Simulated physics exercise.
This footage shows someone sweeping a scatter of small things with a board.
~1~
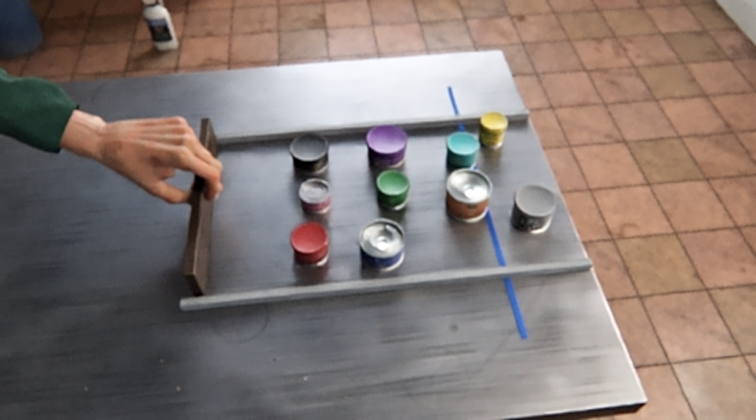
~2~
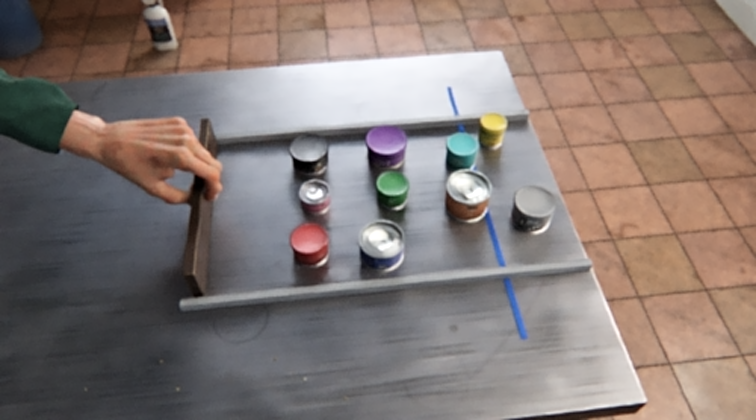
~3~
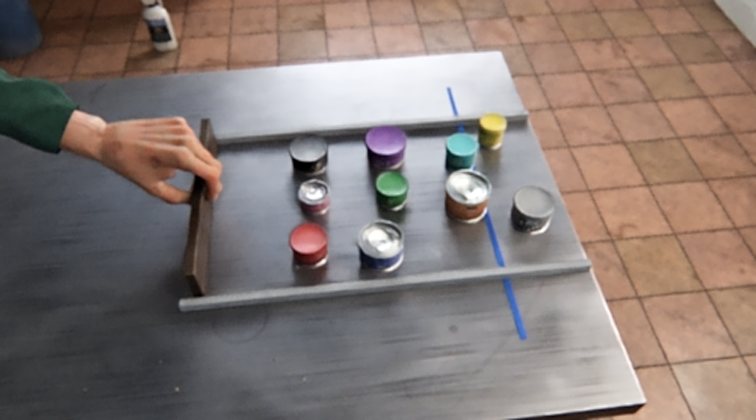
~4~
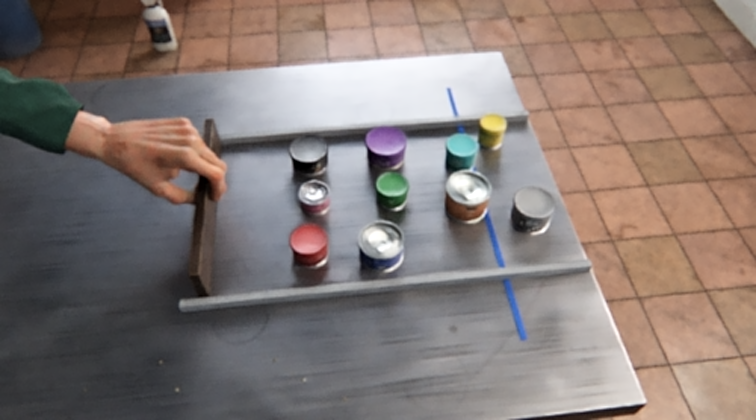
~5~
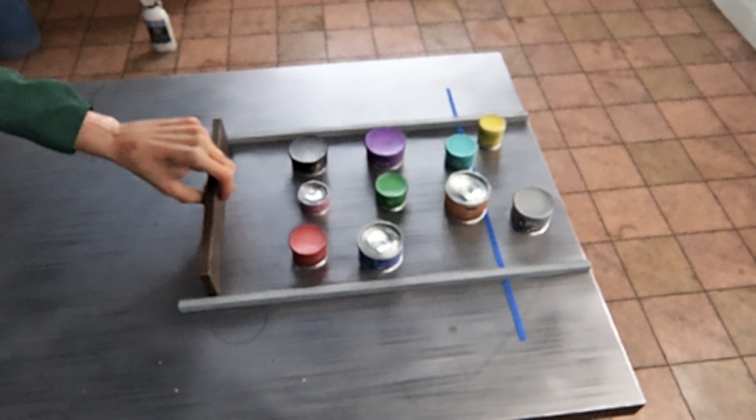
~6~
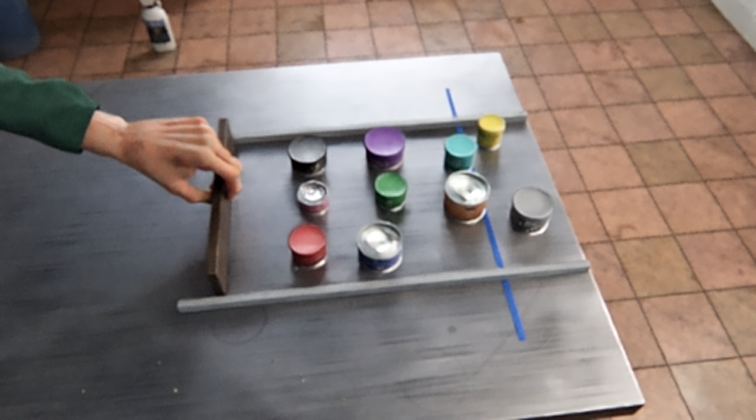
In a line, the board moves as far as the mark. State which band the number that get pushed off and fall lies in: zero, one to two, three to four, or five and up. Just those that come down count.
The band is one to two.
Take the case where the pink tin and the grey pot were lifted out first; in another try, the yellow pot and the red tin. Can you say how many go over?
First try: 1 fallen; other try: 0.
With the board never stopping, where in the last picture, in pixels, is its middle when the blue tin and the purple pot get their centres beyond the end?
For the blue tin, about (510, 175); for the purple pot, about (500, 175).
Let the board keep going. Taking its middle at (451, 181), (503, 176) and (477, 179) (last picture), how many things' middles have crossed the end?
First 0, then 4, finally 1.
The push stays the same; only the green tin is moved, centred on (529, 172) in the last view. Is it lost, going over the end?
From that start, the object then is safe.
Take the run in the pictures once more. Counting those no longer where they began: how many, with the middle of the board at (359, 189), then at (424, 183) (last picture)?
Respectively 6 and 9.
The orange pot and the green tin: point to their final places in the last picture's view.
You'll find the first one at (510, 195) and the second at (520, 172).
Early on, none off yet; grey pot at rest near (531, 211); yellow pot at rest near (490, 132); turquoise tin at rest near (459, 155).
A while later, none off yet; grey pot at rest near (531, 211); yellow pot at rest near (490, 132); turquoise tin travelled a little near (474, 158).
Finally, the number that fall off is one or two; lost, yellow pot.
